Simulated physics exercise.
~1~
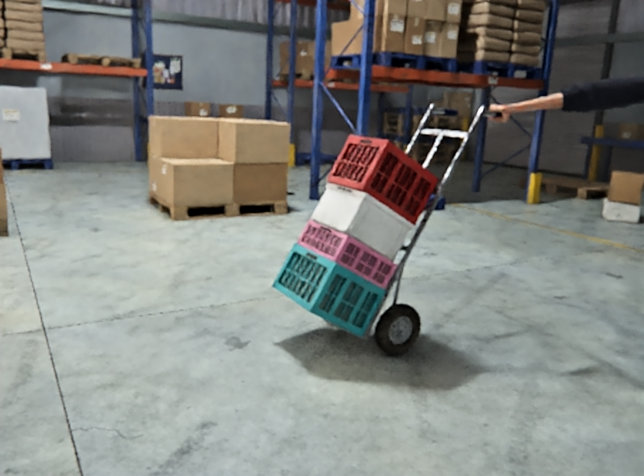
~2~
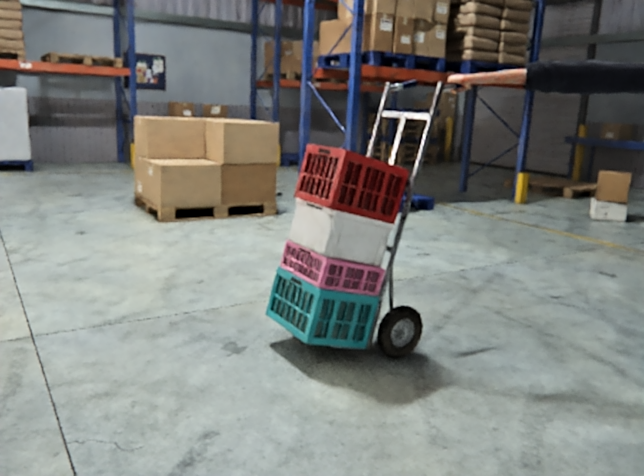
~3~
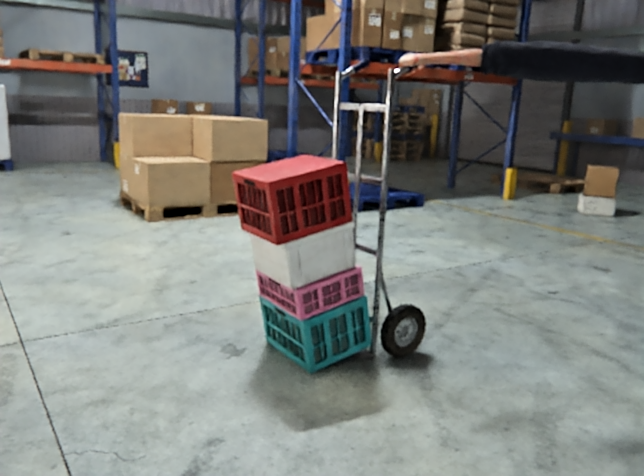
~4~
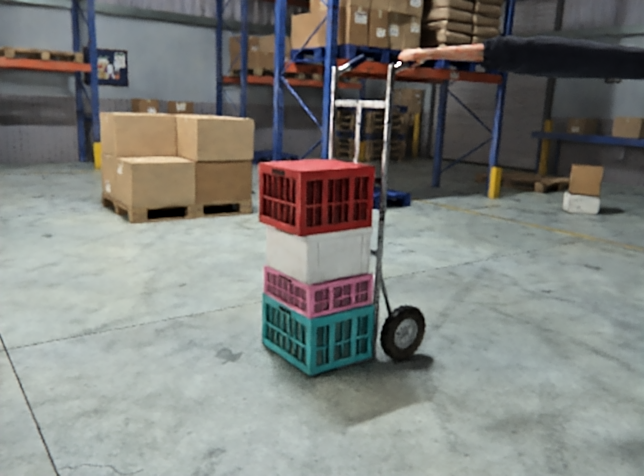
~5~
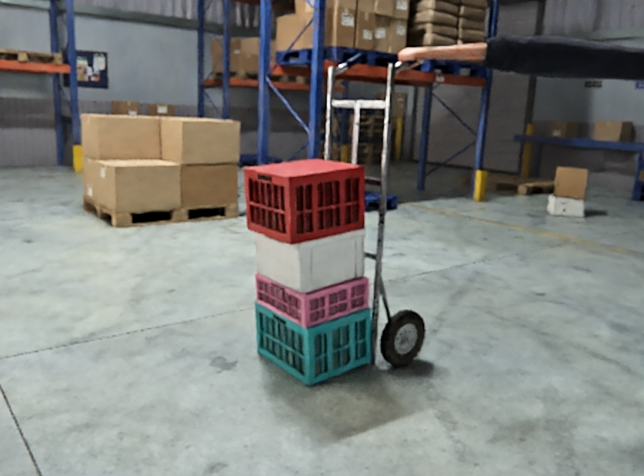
Hand swinging a sack truck upright in a warehouse, its four stacked crates tipping left, rocking back and staying piled.
